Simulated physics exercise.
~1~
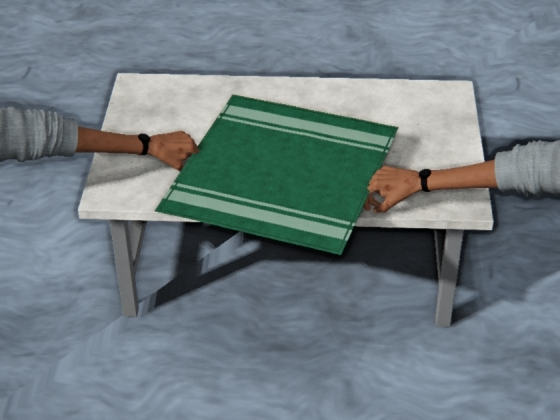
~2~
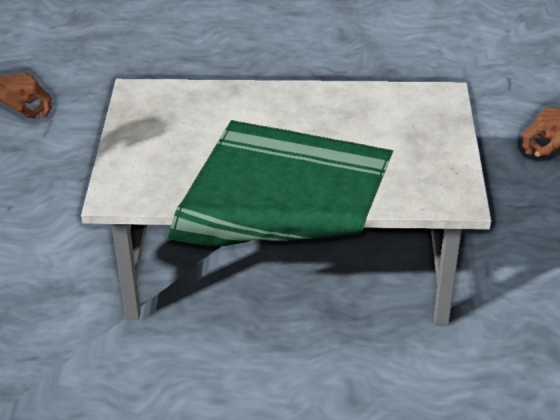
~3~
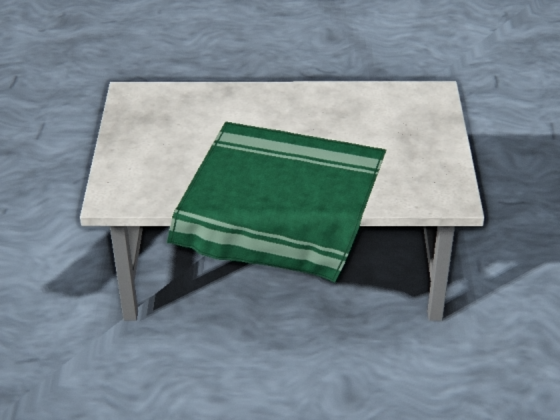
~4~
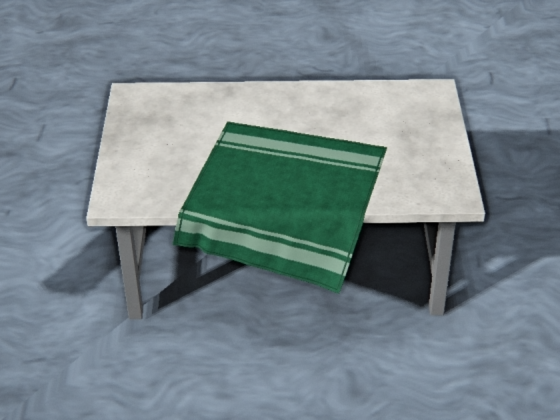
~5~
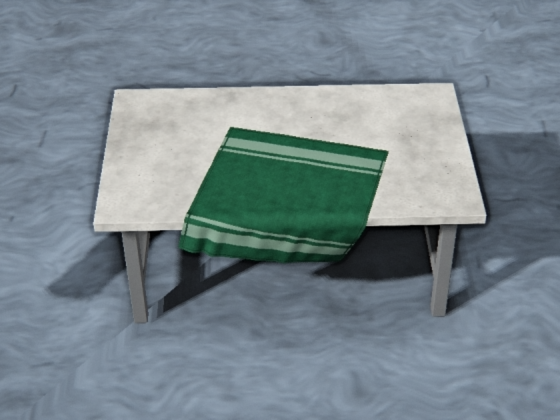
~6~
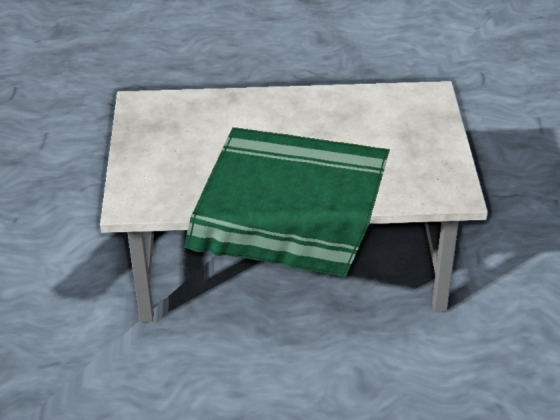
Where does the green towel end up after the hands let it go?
It stays up on the table, with its lower part hanging over the front edge.
